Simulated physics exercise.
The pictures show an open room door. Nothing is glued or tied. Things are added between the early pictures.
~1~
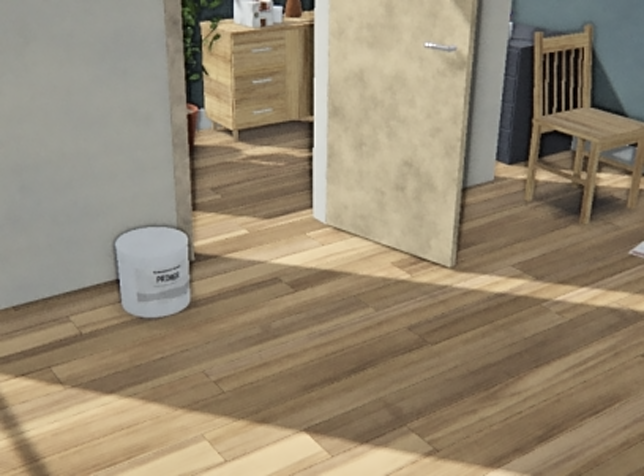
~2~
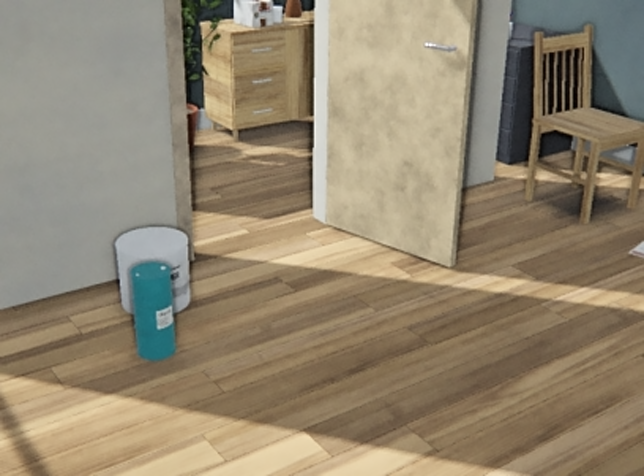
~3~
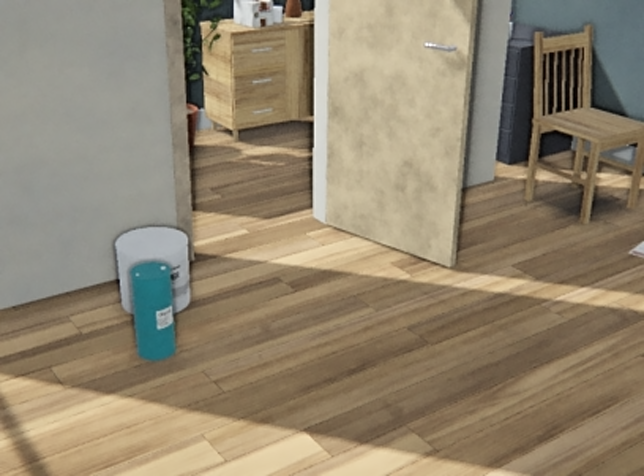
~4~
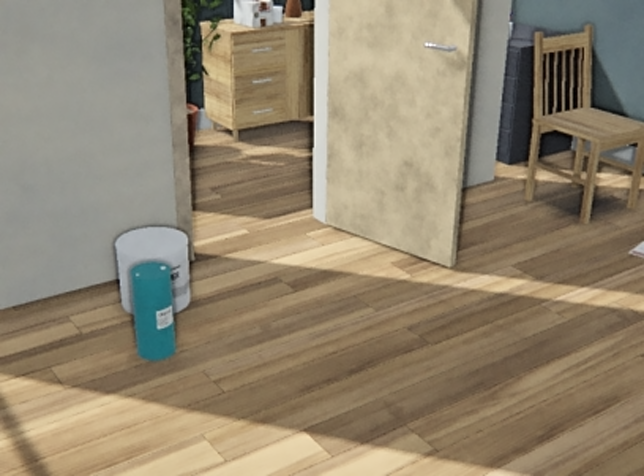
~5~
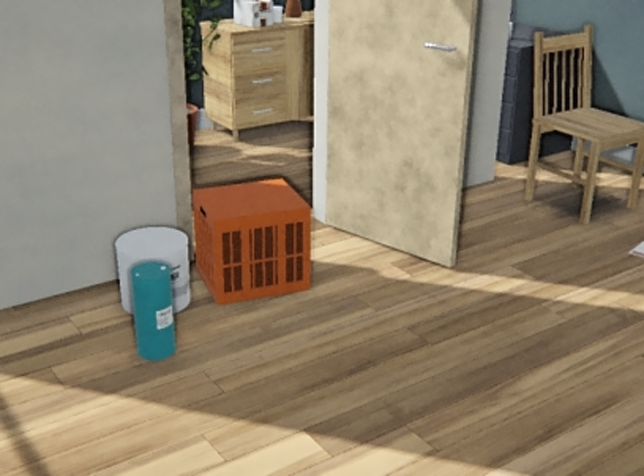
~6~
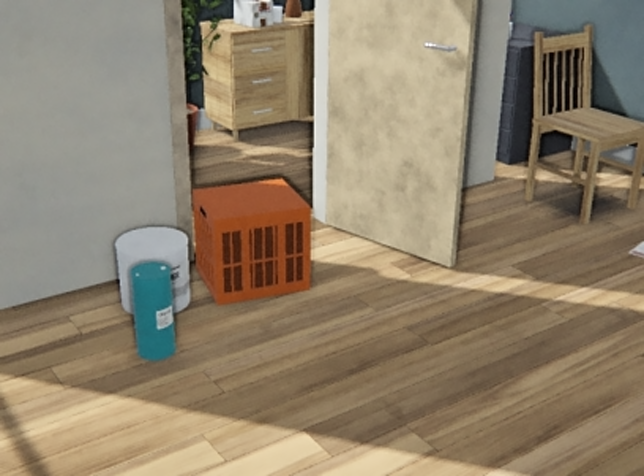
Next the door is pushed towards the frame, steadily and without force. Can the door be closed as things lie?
The door jams.
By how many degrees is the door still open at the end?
Some 50° open.
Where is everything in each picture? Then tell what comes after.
Door wide open and still; white pail (154, 272), in the first frame.
Door wide open and still; white pail (154, 272); turquoise canister (154, 312), in the second frame.
Door wide open and still; white pail (154, 272); turquoise canister (154, 312), in the third frame.
Door wide open and still; white pail (154, 272); turquoise canister (154, 312), in the fourth frame.
Door wide open and still; white pail (154, 272); turquoise canister (154, 312), in the fifth frame.
Door wide open and still; orange chest (251, 240); white pail (154, 272), in the sixth frame.
Then, 0.40 s later than the last frame, open by 92°.
Then, 0.70 s later than the last frame, open by 70°.
Then, 0.90 s later than the last frame, open by 54°.
When it is over, open by 49°; all 3 as before. End places, in pixels of the last picture, orange chest near (250, 240).
